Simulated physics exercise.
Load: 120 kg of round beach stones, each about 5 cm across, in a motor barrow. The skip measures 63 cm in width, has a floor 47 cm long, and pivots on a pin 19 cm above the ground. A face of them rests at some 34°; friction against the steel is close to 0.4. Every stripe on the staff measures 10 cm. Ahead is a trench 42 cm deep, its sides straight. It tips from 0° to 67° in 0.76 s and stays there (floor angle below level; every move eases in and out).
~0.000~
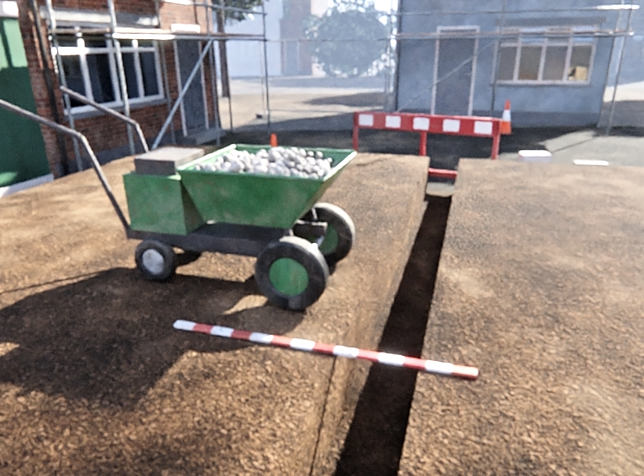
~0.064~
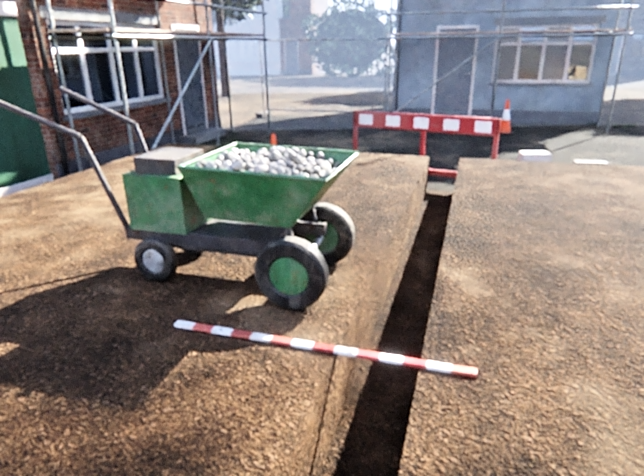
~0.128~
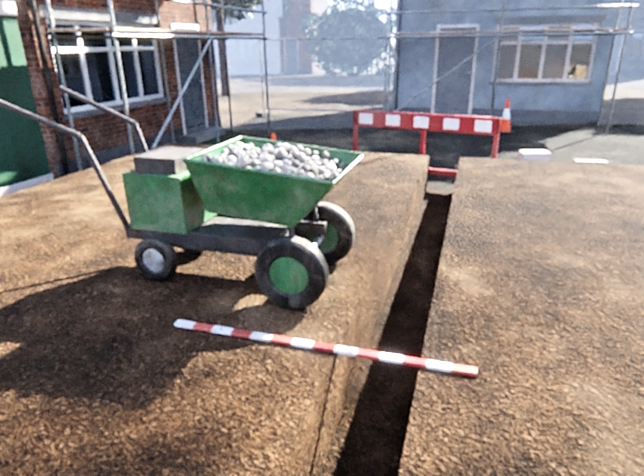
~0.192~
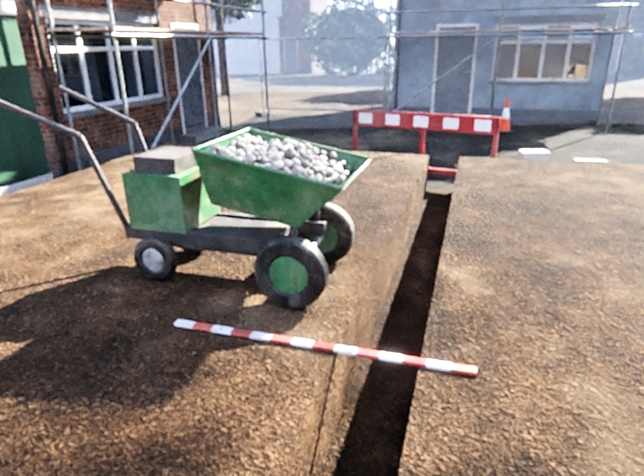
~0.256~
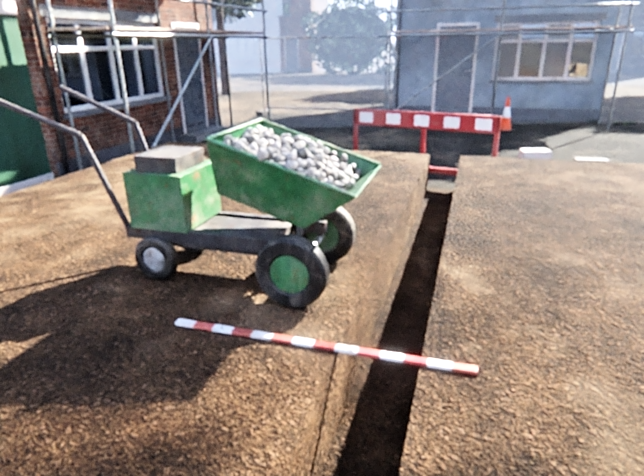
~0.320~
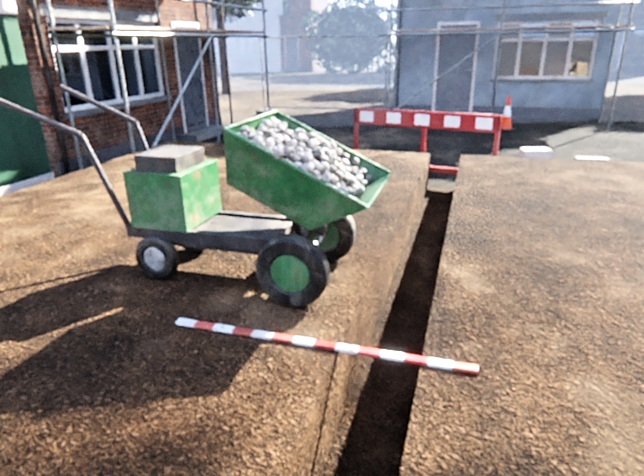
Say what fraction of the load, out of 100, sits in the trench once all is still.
About 39 out of 100.
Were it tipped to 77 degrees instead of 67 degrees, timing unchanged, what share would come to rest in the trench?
Near 40 per cent then.
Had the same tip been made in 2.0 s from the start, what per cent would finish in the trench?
Trench share: Approx. 55%.
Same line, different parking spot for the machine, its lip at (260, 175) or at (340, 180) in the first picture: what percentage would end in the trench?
Roughly 95 in a hundred from the first, 25 in a hundred from the second.
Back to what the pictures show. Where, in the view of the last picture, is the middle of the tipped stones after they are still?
Resting centre: About (460, 294).
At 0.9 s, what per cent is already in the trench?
Close to 10 per cent has got there by then.
After 0.6 s the floor is at 57°; 100 % in the skip; the foremost stones are at (398, 233).
After 0.9 s the floor is at 67°; 63 % in the skip, 10 % in the trench, 27 % past the trench; the foremost stones are at (489, 305).
After 1.2 s the floor is at 67°; 24 % in the skip, 15 % in the trench, 61 % past the trench; the foremost stones are at (644, 311).
After 3.2 s the floor is at 67°; 0 % in the skip, 39 % in the trench, 61 % past the trench; the foremost stones are past the picture's edge.
